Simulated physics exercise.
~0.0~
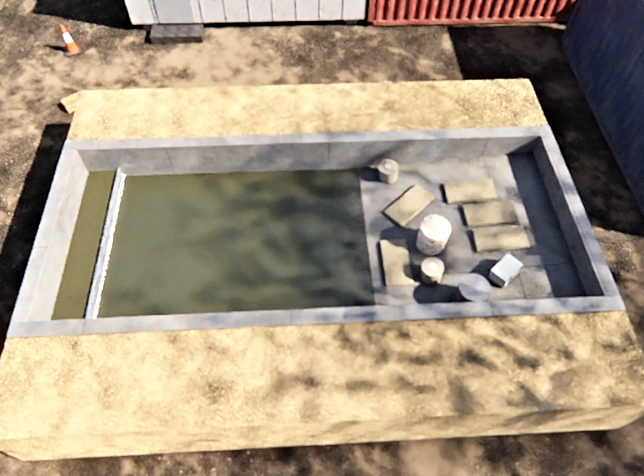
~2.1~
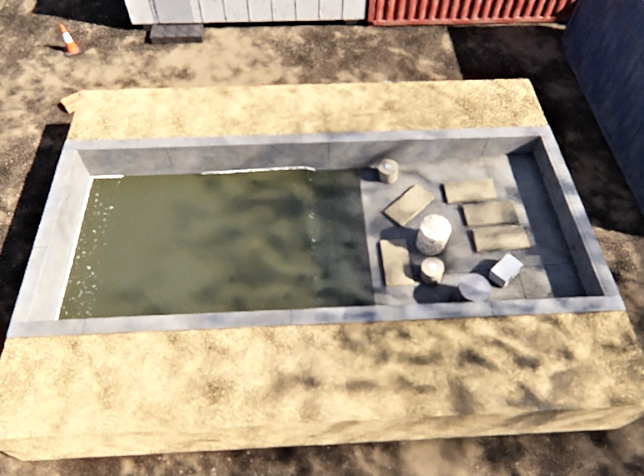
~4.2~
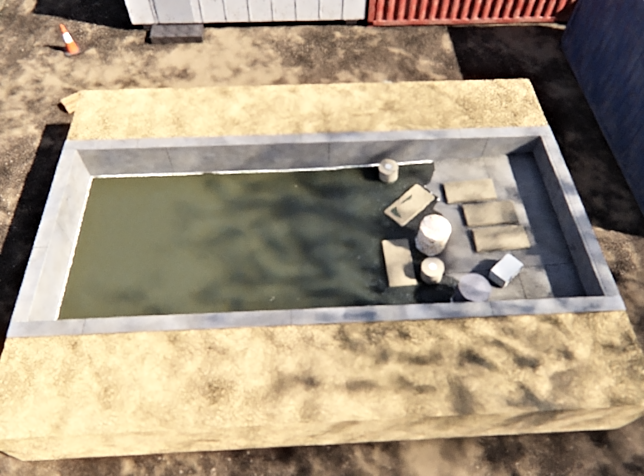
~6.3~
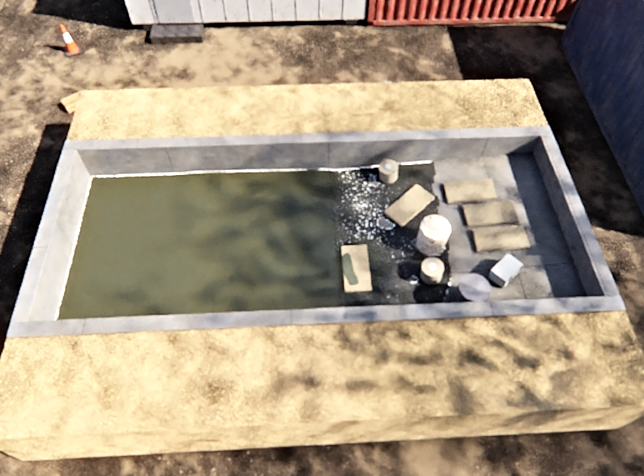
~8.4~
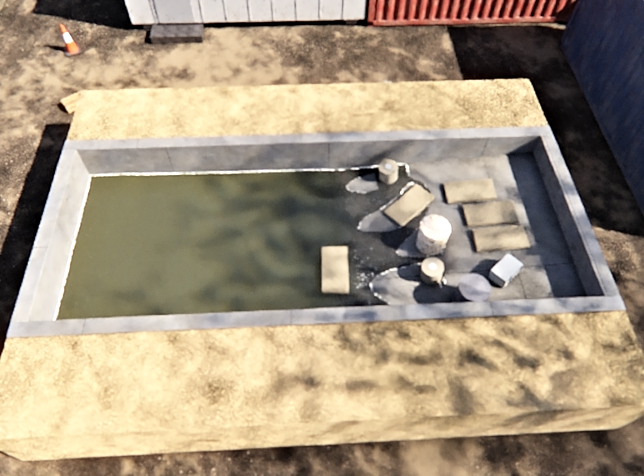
In a concrete basin set in sandy ground, murky green water lies still beside a paved right end scattered with pale slabs and a few round, drum-like objects, while a narrow strip of water is penned behind a white board at the far left. The board disappears, and the water spreads out with flecks of foam along the left side. The water then creeps right, reaching around the nearest objects. As it draws back over glistening paving, one slab slides left. It ends a little farther left, with the others roughly in place.
